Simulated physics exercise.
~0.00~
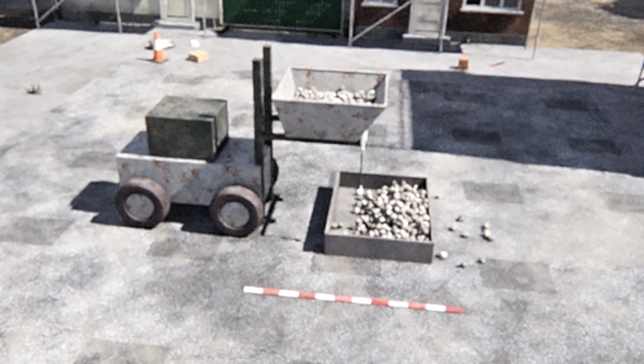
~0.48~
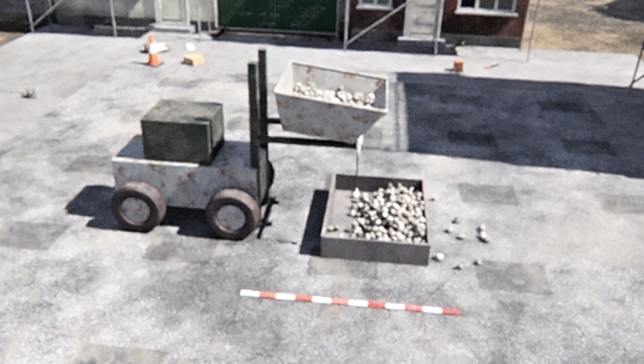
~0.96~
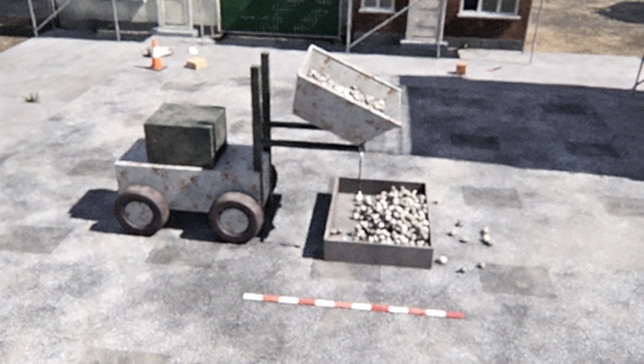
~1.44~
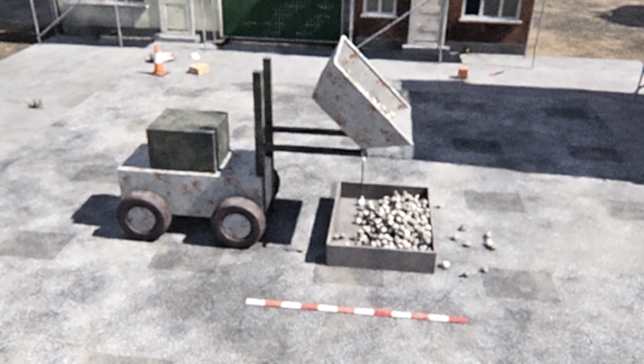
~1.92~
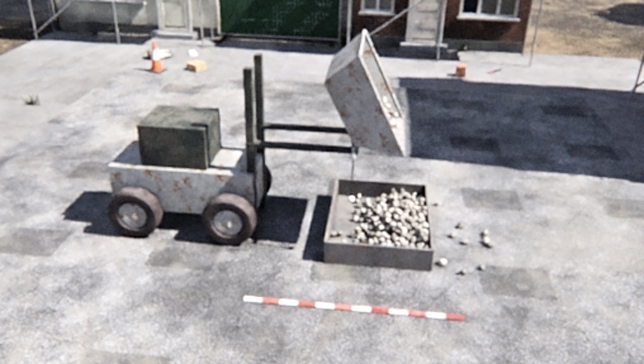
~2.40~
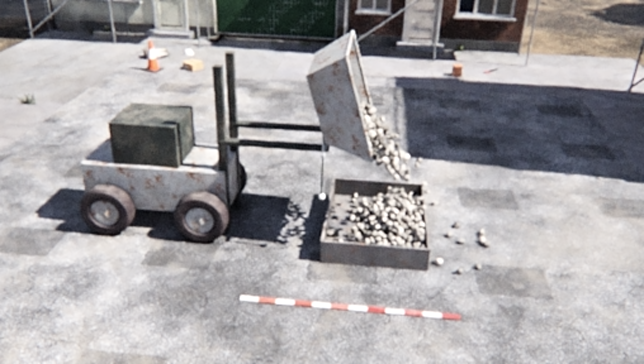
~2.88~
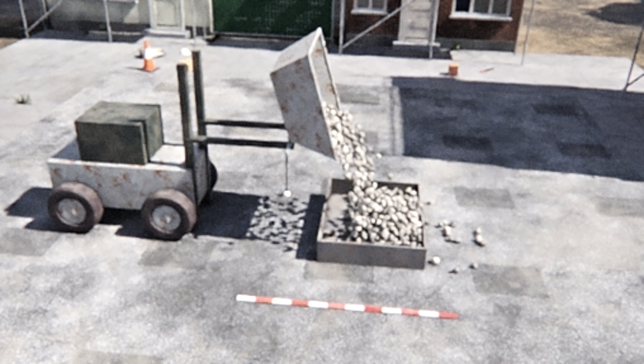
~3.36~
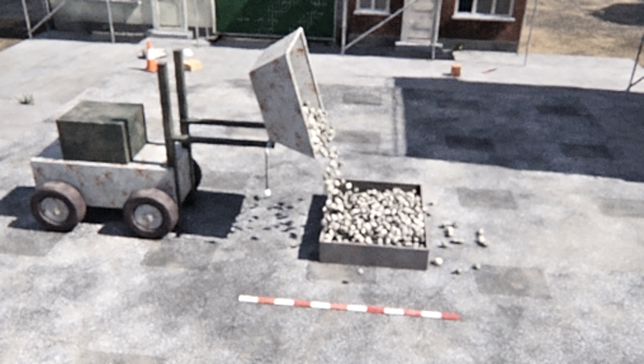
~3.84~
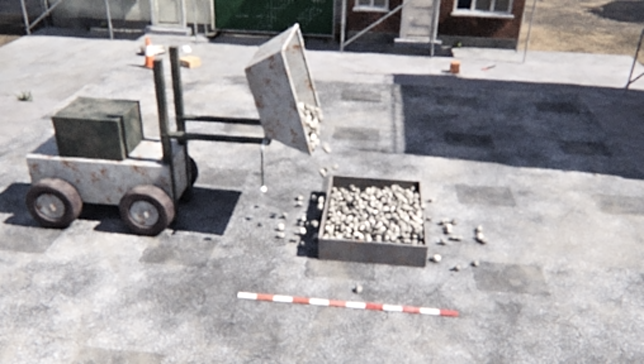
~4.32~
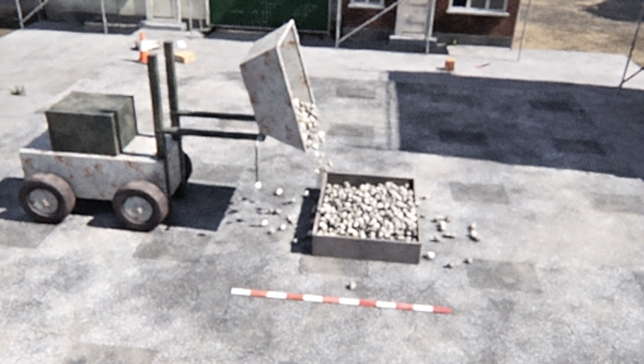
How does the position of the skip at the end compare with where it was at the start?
At the end the skip is farther to the left and slightly higher in view than it was at the start.
